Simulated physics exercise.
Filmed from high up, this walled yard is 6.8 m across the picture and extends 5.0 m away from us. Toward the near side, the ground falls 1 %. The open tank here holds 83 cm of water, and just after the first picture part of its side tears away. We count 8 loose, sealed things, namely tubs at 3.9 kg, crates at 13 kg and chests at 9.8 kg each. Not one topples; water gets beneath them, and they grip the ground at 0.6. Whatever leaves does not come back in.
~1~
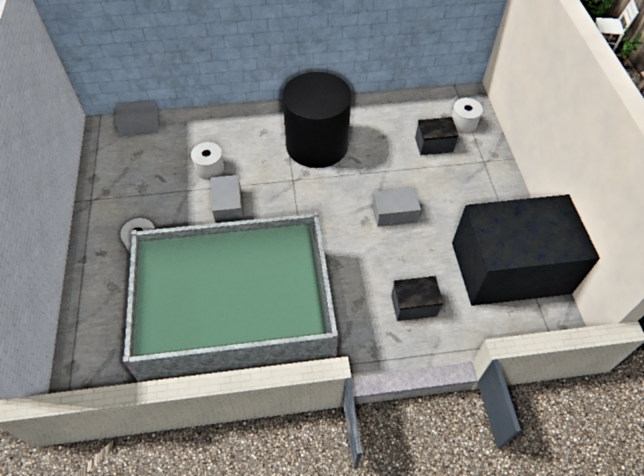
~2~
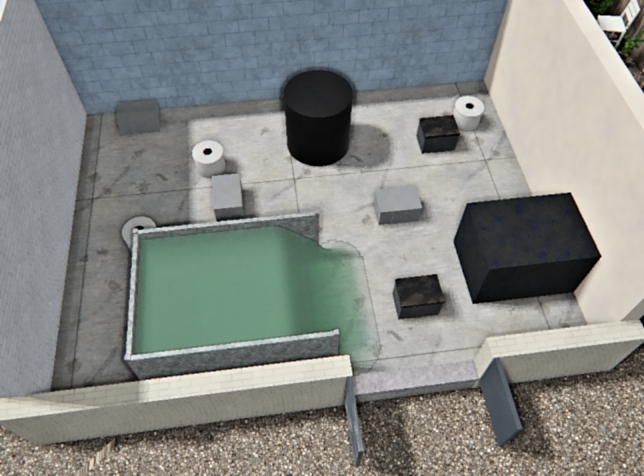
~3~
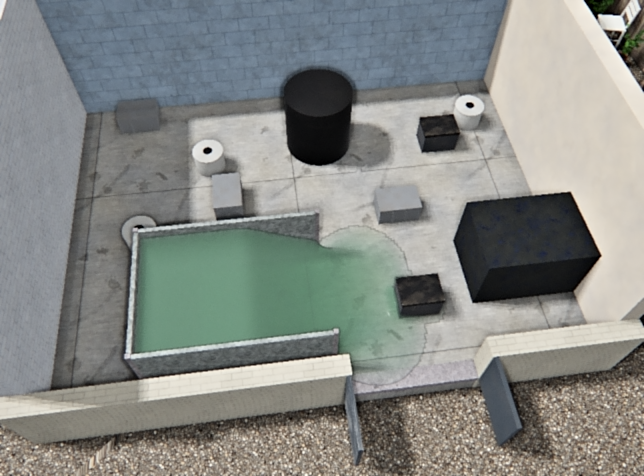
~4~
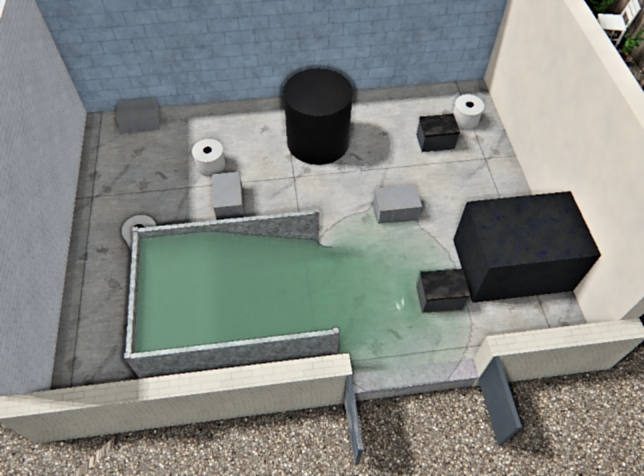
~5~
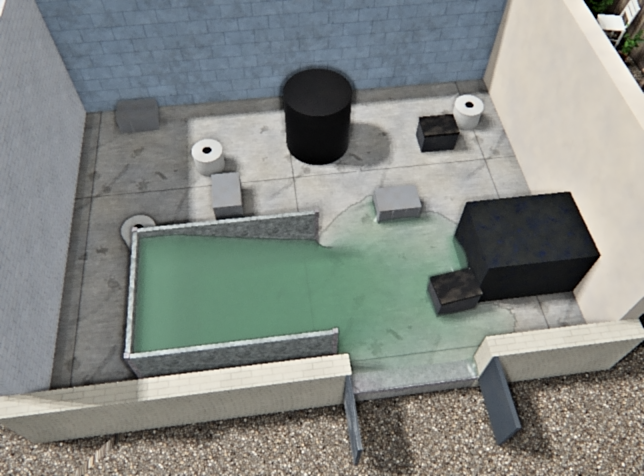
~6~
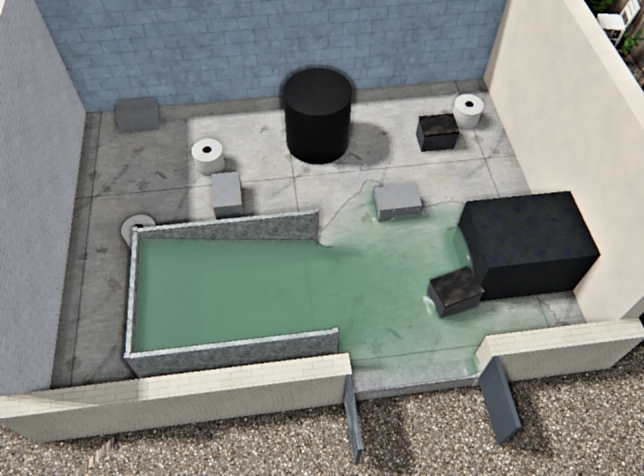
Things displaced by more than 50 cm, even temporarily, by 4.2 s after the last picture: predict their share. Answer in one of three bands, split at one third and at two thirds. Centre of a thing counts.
One to two thirds.
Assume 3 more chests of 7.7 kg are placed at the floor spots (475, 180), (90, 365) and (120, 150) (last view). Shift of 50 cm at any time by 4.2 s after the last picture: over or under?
In the order asked: Above the mark; below the mark; below the mark.
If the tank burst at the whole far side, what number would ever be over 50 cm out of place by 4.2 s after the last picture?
That would give 6.
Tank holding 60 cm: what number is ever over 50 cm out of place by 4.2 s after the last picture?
So the tally would be 4.
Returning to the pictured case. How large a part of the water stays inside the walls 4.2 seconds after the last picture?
Close to 72 in a hundred parts remain.
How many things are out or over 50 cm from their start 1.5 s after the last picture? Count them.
By then the count is 4.
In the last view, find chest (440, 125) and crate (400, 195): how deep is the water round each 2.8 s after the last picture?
First roughly 20 cm, second roughly 15 cm.
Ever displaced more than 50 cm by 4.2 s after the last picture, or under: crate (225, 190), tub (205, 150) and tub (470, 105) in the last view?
In order: Not as far, not as far and farther.
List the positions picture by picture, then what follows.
The first frame shows a chest at (418, 291) rests on the ground; a crate at (397, 201) rests on the ground; 3.4 m2 under water; 0 of 8 have shifted.
The second frame shows a chest at (420, 290) rests on the ground; a crate at (398, 199), on the bottom; water covers 4.5 m2; 0 of 8 have shifted.
The third frame shows a chest at (420, 289), on the bottom; a crate at (398, 198), on the bottom; 5.8 m2 under water; 0 of 8 have shifted.
The fourth frame shows a chest at (445, 284) rests on the ground, 33 cm from its start; a crate at (398, 197), on the bottom; water covers 7.4 m2; 1 of 8 have shifted.
The fifth frame shows a chest at (456, 285), on the bottom, 47 cm from its start; a crate at (398, 198) rests on the ground; 8.6 m2 under water; 1 of 8 have shifted.
The sixth frame shows a chest at (457, 286), afloat, 47 cm from its start; a crate at (398, 196), on the bottom; 9.5 m2 under water; 1 of 8 have shifted.
Then, 0.4 s after the last picture 1 of 8 are over 50 cm from their spots; 1 afloat.
Then, 1.5 s after the last picture 4 of 8 are over 50 cm from their spots; 2 afloat.
Then, 2.8 s after the last picture 4 of 8 are over 50 cm from their spots; 4 afloat.
Then, 4.2 s after the last picture 4 of 8 are over 50 cm from their spots, and 4 have been at some point; 3 afloat.
